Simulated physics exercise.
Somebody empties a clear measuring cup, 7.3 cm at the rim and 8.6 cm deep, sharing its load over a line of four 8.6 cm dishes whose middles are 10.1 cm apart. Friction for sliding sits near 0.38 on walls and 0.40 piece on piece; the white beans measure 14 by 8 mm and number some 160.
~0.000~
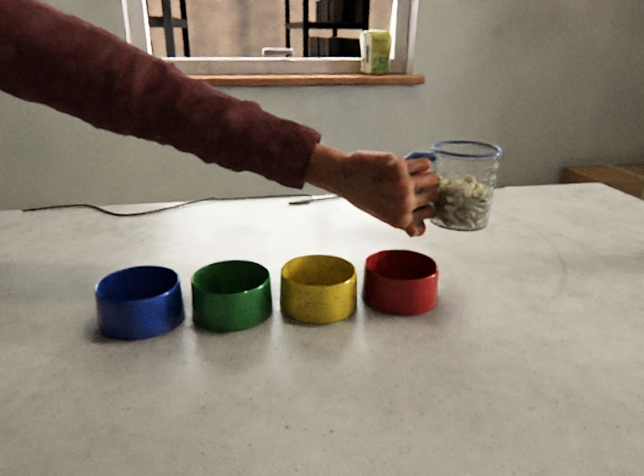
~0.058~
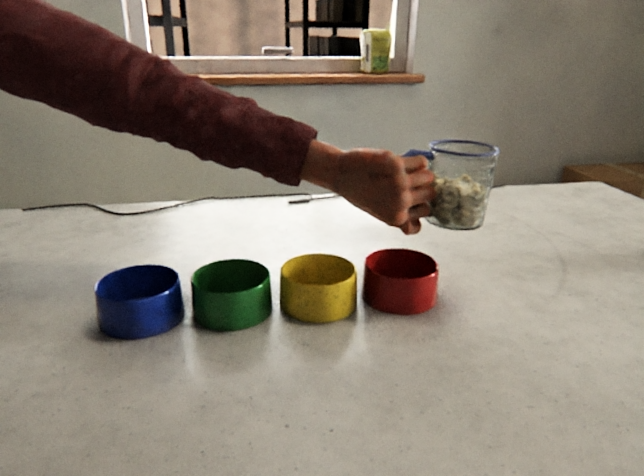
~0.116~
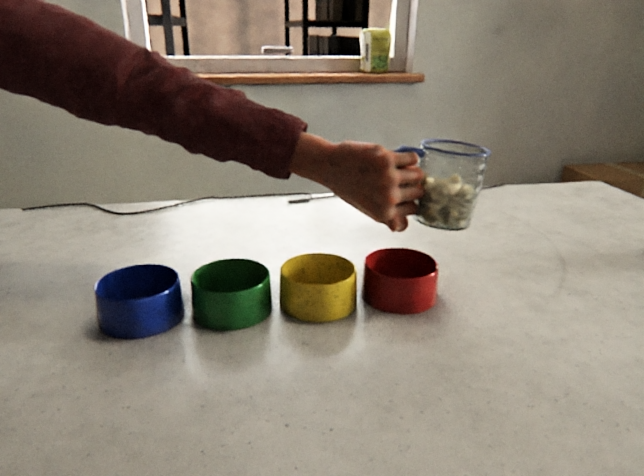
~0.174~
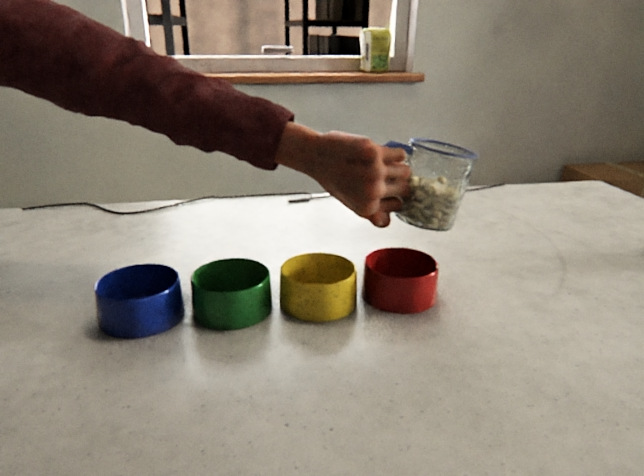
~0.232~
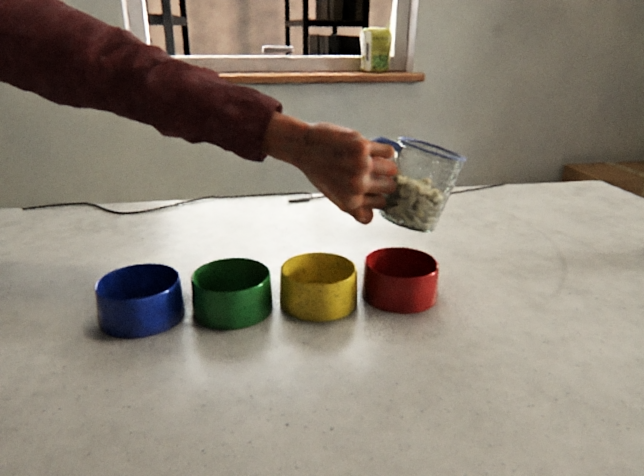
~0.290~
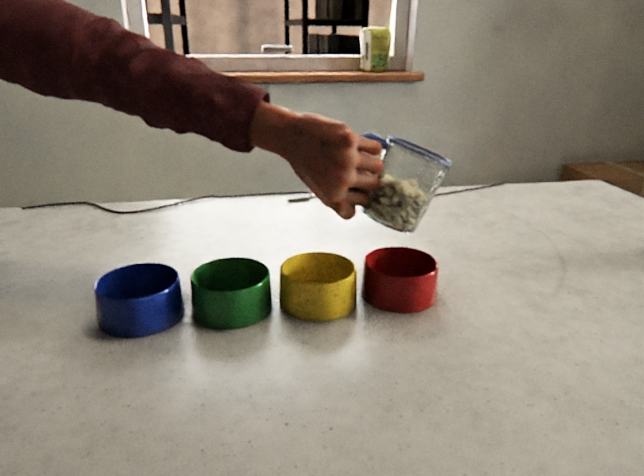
A hand moves a clear cup of white beans left above four dishes, tilting it.
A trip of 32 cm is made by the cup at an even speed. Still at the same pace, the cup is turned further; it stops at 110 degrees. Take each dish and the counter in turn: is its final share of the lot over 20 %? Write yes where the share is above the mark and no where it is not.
Red: No, blue: No, green: Yes, yellow: No, counter: No.
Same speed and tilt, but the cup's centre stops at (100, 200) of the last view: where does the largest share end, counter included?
The largest share goes to blue.
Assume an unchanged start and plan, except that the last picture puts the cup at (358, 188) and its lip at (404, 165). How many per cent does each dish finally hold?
Dish by dish: Red 0 percent, blue 0 percent, green 100 percent, yellow 0 percent.
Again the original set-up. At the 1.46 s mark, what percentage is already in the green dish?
By that moment it's near 30 percent.
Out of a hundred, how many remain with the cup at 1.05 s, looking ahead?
Around 100 per cent of the load.
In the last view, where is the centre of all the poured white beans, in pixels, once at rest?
My guess is close to (236, 290).
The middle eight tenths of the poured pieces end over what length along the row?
I'd estimate close to 5 cm.
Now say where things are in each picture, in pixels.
Cup at (462, 186), tilt 0 degrees, lip at (497, 148), moved 0.0 cm; middle of the pieces at (463, 197); red dish at (401, 264); yellow dish at (319, 270); green dish at (231, 276); blue dish at (138, 283), in the first frame.
Cup at (459, 185), tilt 1 degrees, lip at (494, 147), moved 0.4 cm; middle of the pieces at (459, 196), in the second frame.
Cup at (448, 185), tilt 5 degrees, lip at (485, 149), moved 1.7 cm; middle of the pieces at (447, 196), in the third frame.
Cup at (433, 185), tilt 11 degrees, lip at (473, 153), moved 3.5 cm; middle of the pieces at (432, 196), in the fourth frame.
Cup at (419, 185), tilt 16 degrees, lip at (461, 157), moved 5.3 cm; middle of the pieces at (417, 197), in the fifth frame.
Cup at (403, 186), tilt 21 degrees, lip at (448, 161), moved 7.0 cm; middle of the pieces at (400, 197); red dish at (401, 262); yellow dish at (318, 268); green dish at (231, 274); blue dish at (138, 281). Its pace works out near 95 degrees a second; the hand travels 31 cm a second, in the sixth frame.
After 0.75 s, tilt 64 degrees; cup holds 100 %.
After 1.05 s, tilt 92 degrees; cup holds 100 %.
After 1.46 s, tilt 110 degrees; cup holds 60 %, green 30 %.
At rest (2.6 s), red 0 %, blue 0 %, green 100 %, yellow 0 %, counter 0 %.
